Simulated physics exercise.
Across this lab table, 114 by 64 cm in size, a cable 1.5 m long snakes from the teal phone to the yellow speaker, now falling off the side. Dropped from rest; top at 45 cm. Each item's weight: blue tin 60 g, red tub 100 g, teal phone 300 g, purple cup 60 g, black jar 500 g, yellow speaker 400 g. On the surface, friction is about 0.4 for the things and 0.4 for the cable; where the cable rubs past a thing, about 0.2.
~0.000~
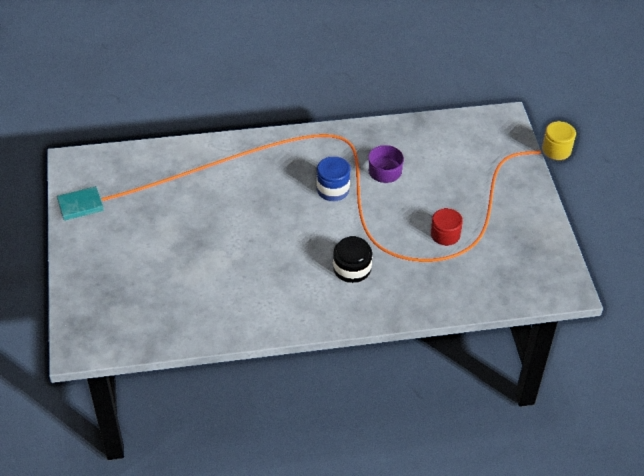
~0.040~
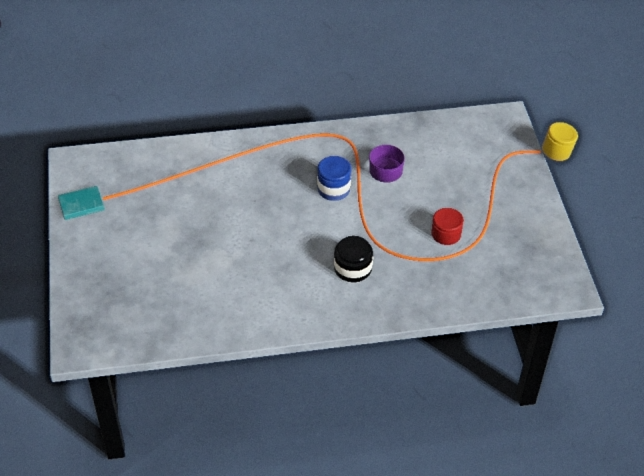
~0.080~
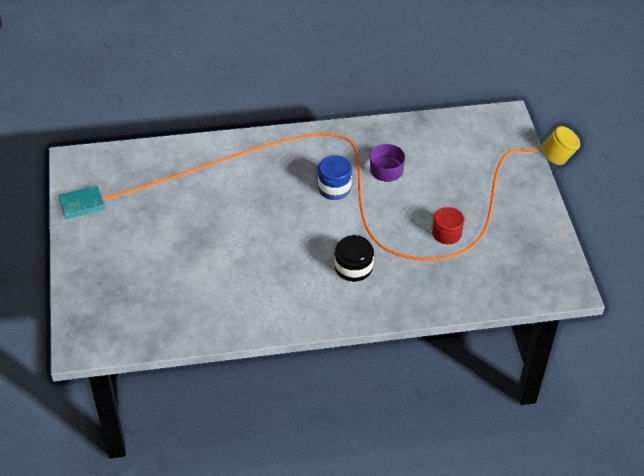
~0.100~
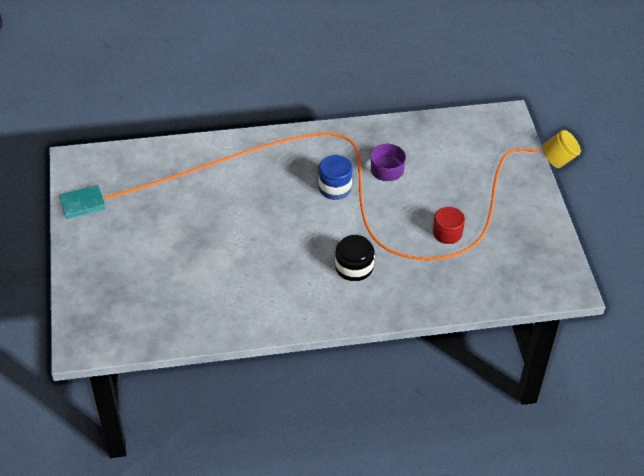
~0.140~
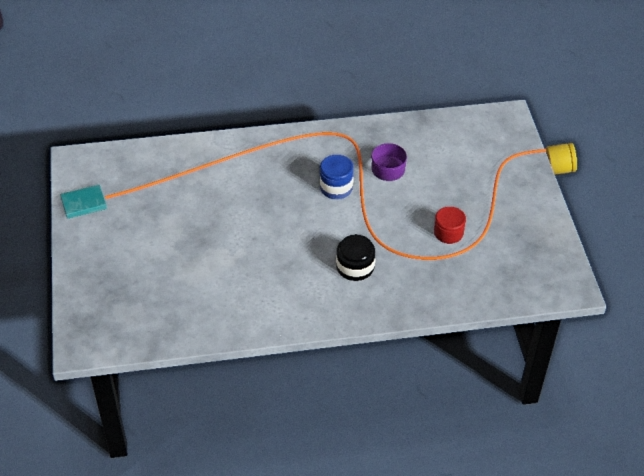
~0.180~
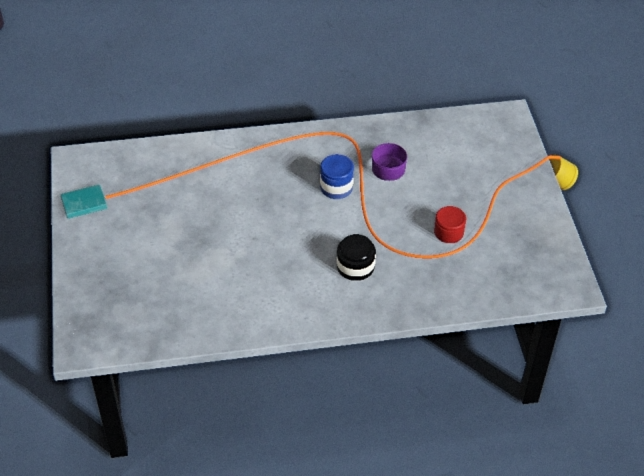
In this clip, a yellow cylinder at the right edge of a gray table tilts and drops partly below the edge, and the orange cable linking it to a teal block shifts near that end while the other objects stay still.
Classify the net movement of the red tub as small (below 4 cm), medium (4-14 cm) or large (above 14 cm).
Medium.
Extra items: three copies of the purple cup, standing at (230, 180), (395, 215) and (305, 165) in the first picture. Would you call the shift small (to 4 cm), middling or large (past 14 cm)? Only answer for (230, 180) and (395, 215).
The first ends up with a short displacement, the second with a mid-sized displacement.
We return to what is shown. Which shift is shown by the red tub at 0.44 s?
Red tub: 6 cm.
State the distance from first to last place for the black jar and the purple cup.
Net shift - black jar 0 cm, purple cup 0 cm.
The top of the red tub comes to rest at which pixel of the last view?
Resting point is at approximately (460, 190).
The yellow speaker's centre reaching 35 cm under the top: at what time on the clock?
That comes at 0.34 seconds.
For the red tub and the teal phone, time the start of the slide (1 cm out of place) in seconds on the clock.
Red tub 0.30 s, teal phone not at all.
By 0.4 s, the cable's tail end at (106, 198); red tub 7 cm off its start, blue tin 2 cm off its start, yellow speaker over the edge.
By 0.7 s, the cable's tail end at (106, 198); red tub 8 cm off its start, blue tin 4 cm off its start, yellow speaker over the edge.
By 0.9 s, the cable's tail end at (106, 198); red tub 8 cm off its start at (460, 190), blue tin 4 cm off its start at (332, 178), yellow speaker over the edge.
By 1.2 s, the cable's tail end at (106, 198); red tub 8 cm off its start, blue tin 4 cm off its start, yellow speaker over the edge.
By 2.4 s, the cable's tail end at (106, 198); red tub 8 cm off its start at (460, 190), blue tin 4 cm off its start at (332, 178), yellow speaker over the edge.
